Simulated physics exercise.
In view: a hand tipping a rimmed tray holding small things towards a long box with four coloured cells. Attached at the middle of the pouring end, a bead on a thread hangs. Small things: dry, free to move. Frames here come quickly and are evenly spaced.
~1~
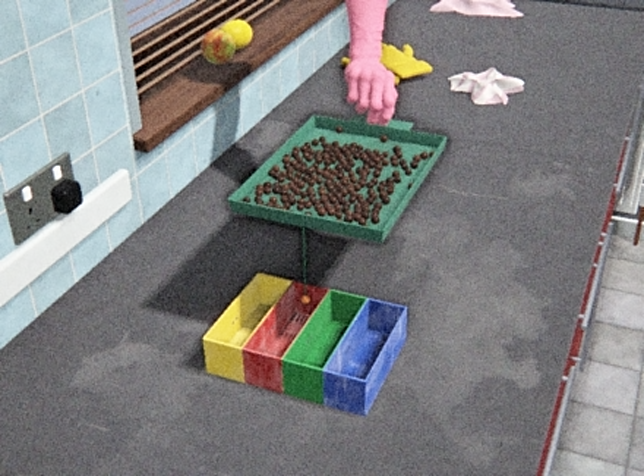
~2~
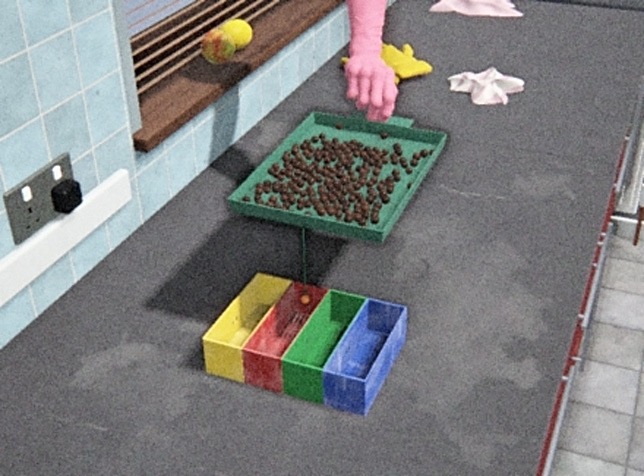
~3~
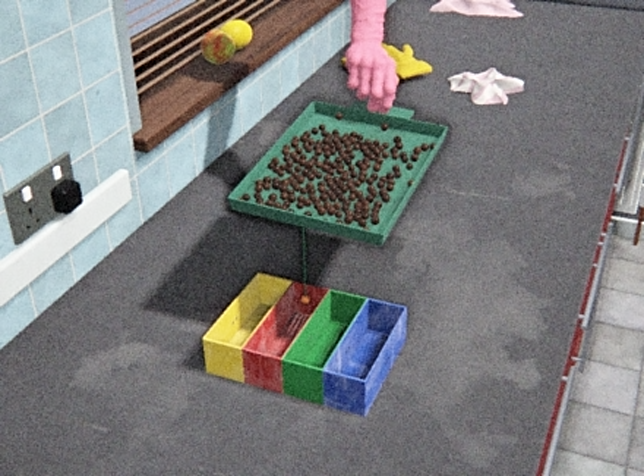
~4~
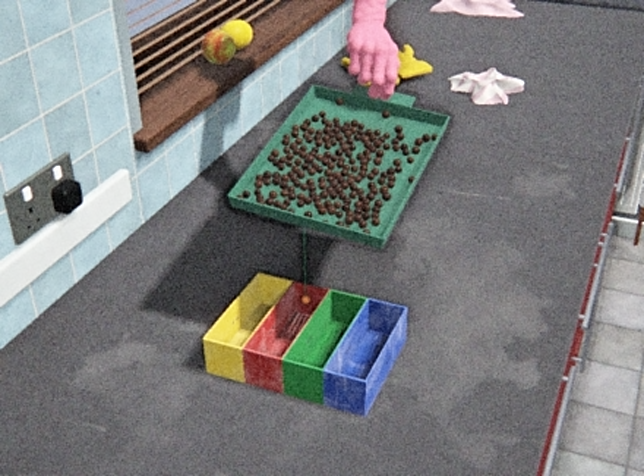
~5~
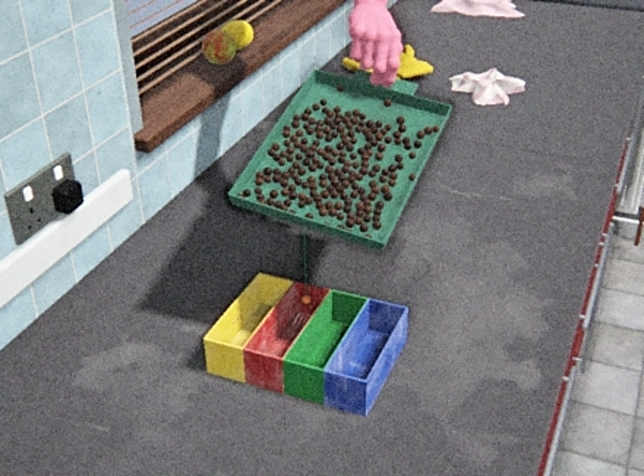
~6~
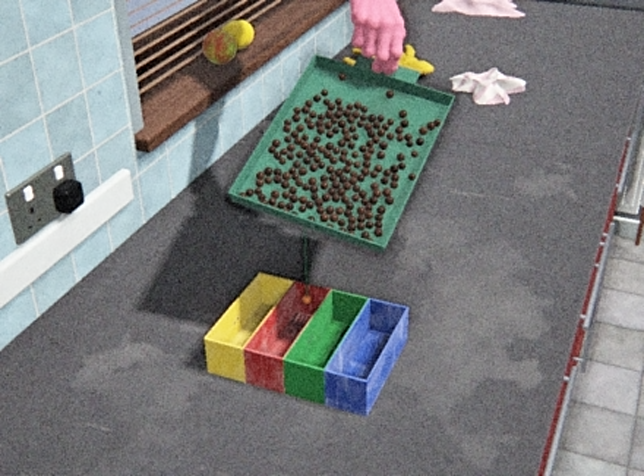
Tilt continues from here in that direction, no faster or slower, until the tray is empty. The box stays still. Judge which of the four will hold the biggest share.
I would say the blue cell.
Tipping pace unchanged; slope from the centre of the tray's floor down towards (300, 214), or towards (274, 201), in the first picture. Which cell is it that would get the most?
First: The yellow cell, second: The yellow one.
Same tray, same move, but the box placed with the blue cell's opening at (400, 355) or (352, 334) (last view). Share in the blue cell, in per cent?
Roughly 20 per cent, then roughly 40 per cent.
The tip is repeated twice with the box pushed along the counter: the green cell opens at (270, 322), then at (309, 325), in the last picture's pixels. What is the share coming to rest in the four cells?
The first comes to 10 percent and the second to 50 percent.
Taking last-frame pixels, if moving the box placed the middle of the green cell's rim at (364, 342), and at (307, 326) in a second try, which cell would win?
Case 1 - the cell in green; case 2 - the blue one.
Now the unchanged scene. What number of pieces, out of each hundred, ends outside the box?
I'd say around 20 per cent.
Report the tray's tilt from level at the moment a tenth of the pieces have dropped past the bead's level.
The tilt is near 80° by then.
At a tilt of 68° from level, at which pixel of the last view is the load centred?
(352, 214).
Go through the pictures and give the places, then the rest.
In the first picture, corners of the pouring end at (231, 199) and (382, 229), level; middle of the load at (331, 178), chocolate balls; bead on its thread at (306, 299); yellow cell at (224, 357); red cell at (263, 367); green cell at (303, 378); blue cell at (345, 390).
In the second picture, corners of the pouring end at (231, 198) and (382, 230), level; middle of the load at (331, 176).
In the third picture, corners of the pouring end at (231, 197) and (382, 233), tipped barely, lowest at the right corner; middle of the load at (331, 172).
In the fourth picture, corners of the pouring end at (231, 195) and (382, 237), tipped a little, lowest at the right corner; middle of the load at (331, 166).
In the fifth picture, corners of the pouring end at (232, 193) and (383, 241), tipped clearly, lowest at the right corner; middle of the load at (332, 162).
In the sixth picture, corners of the pouring end at (232, 192) and (383, 244), tipped clearly, lowest at the right corner; middle of the load at (333, 161), nearly all on the move; yellow cell at (225, 357); red cell at (264, 367); green cell at (304, 378); blue cell at (346, 390).
Soon, tray tipped steeply; nearly all on the tray; a stray few in the blue cell; a stray few in the green cell; a small part falling or outside the box.
A while on, tray tipped past a quarter turn; a small part on the tray; about half in the blue cell; a small part in the green cell; about a quarter falling or outside the box.
Towards the end, tray tipped past a quarter turn; about two thirds in the blue cell; about a quarter in the green cell; a stray few in the red cell; about a quarter falling or outside the box.
Finally, tray tipped past a quarter turn; about two thirds in the blue cell; about a quarter in the green cell; a stray few in the red cell; none in the yellow cell; about a quarter outside the box.
